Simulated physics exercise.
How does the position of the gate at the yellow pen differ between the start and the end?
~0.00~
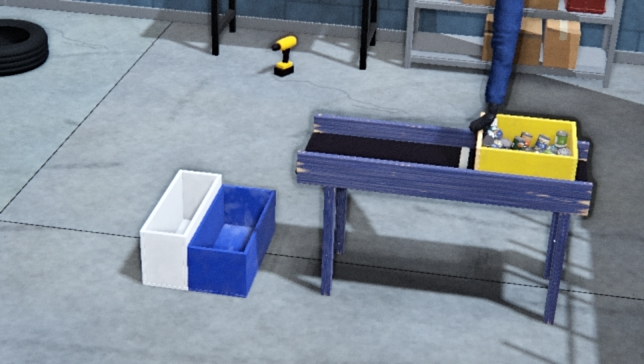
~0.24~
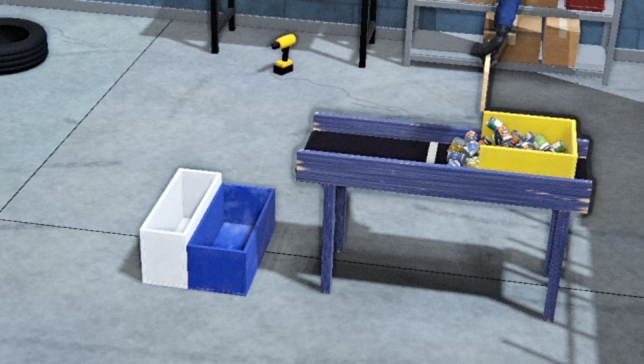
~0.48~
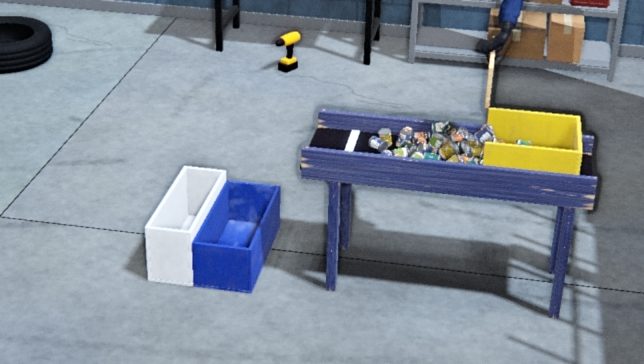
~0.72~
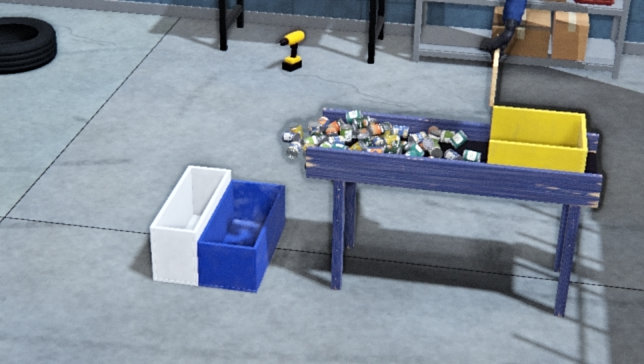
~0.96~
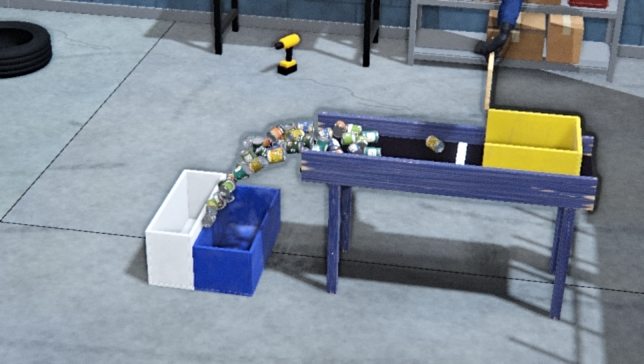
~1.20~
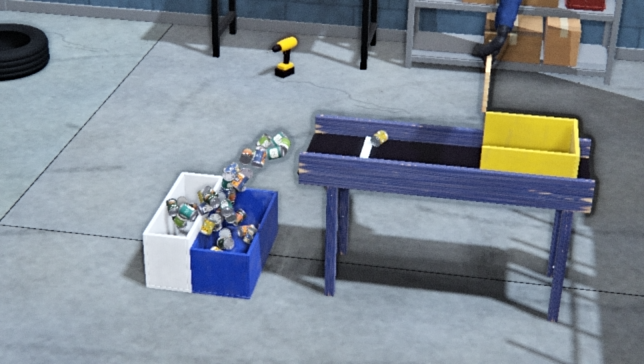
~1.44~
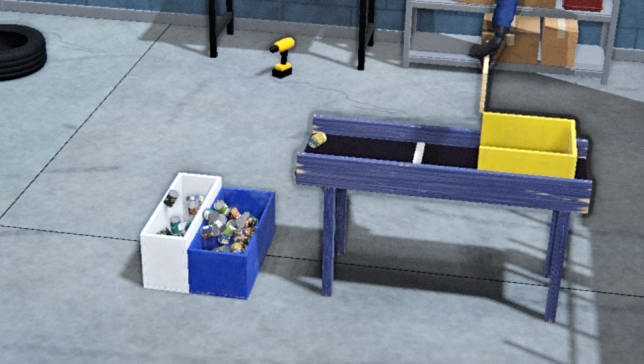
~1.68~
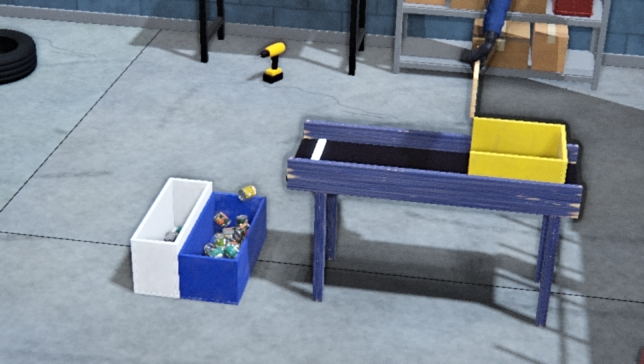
At the start the gate is down at the left side of the yellow pen, closing it off from the belt. At the end it is held up above the pen's left side by the hand, leaving the way open.
